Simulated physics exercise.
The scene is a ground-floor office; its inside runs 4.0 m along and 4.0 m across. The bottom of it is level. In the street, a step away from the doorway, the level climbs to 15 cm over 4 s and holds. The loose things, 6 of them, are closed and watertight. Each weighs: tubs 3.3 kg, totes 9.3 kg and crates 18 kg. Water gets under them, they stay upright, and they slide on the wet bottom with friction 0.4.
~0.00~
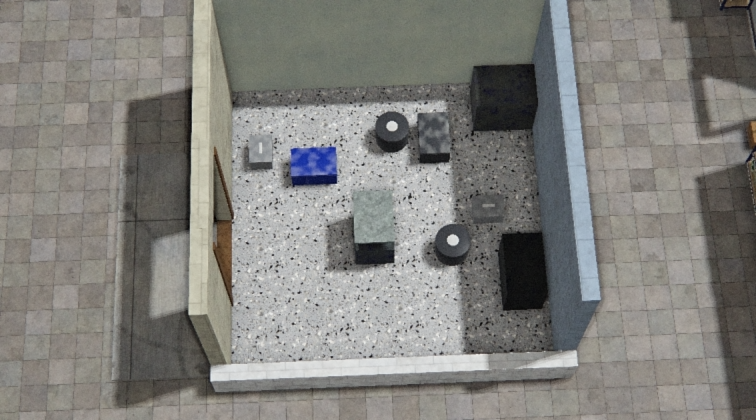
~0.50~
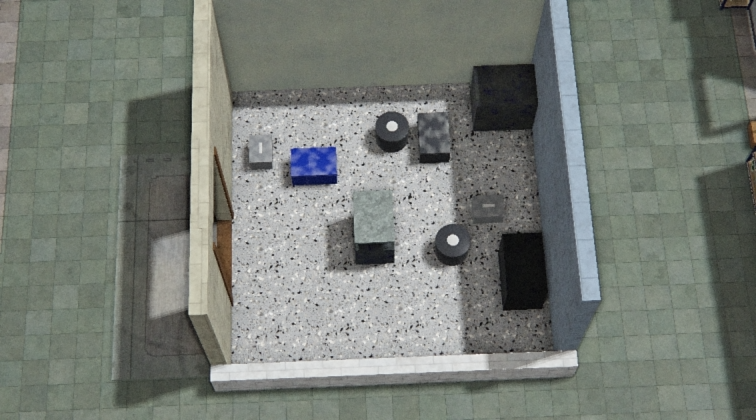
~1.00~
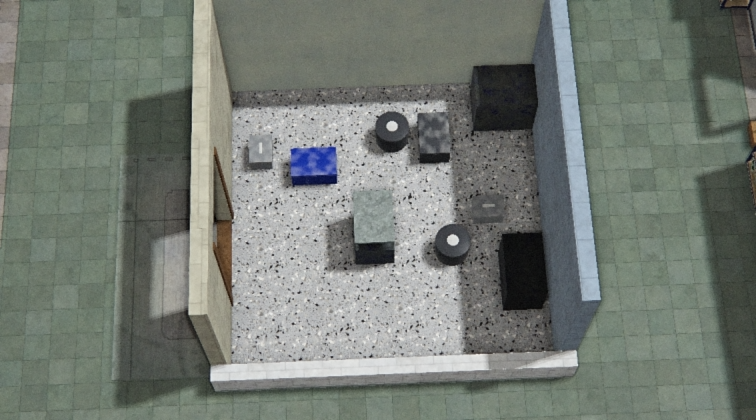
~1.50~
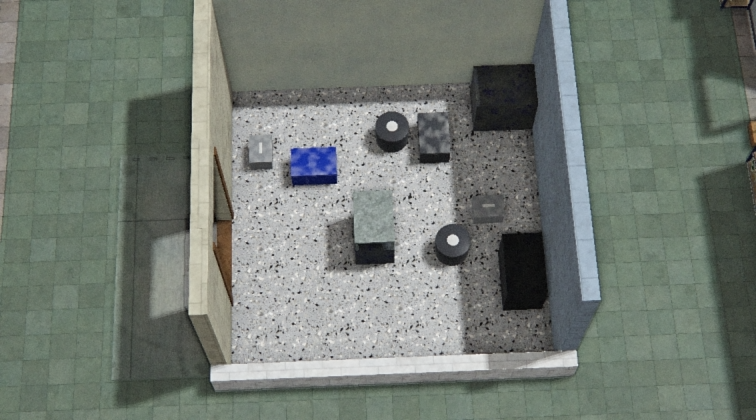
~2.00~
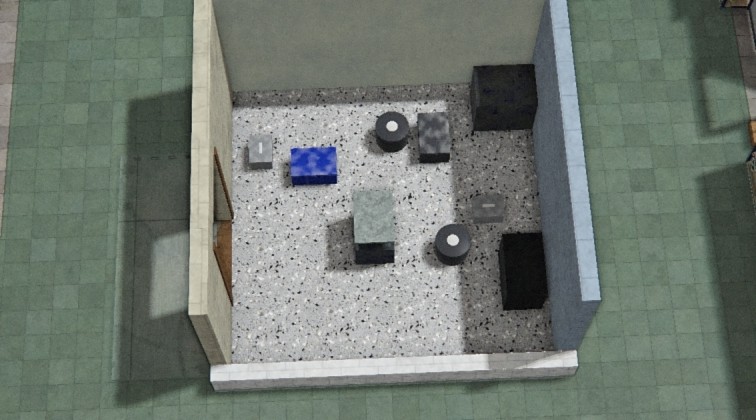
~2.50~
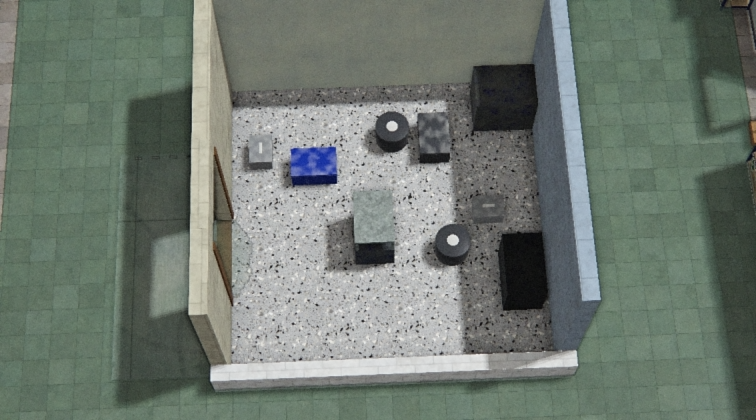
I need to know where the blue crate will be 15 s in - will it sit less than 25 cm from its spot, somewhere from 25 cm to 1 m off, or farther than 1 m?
Close by.
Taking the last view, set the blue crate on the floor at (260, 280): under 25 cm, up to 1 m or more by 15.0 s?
In that run it wanders far off.
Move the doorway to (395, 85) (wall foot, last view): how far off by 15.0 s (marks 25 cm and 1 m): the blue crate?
Then the blue crate would have hardly moved.
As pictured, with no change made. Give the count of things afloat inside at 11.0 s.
I get 2.
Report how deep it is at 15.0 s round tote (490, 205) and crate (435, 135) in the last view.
Depth approx. 8 cm / 8 cm.
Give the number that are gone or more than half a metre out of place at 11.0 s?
The number I get is 2.
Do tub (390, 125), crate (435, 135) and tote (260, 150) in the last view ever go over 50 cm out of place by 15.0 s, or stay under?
The first is bigger, the second not bigger and the third not bigger.
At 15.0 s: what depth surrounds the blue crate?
About 7 cm.
After 3.5 s the blue crate is near (314, 161), 0.0 m from its start, aground; 0 afloat.
After 6.8 s the blue crate is near (314, 161), 0.0 m from its start, aground; 1 afloat.
After 11.0 s the blue crate is near (314, 161), 0.0 m from its start, aground; 2 afloat.
After 15.0 s the blue crate is near (314, 161), 0.0 m from its start, aground; 4 afloat.
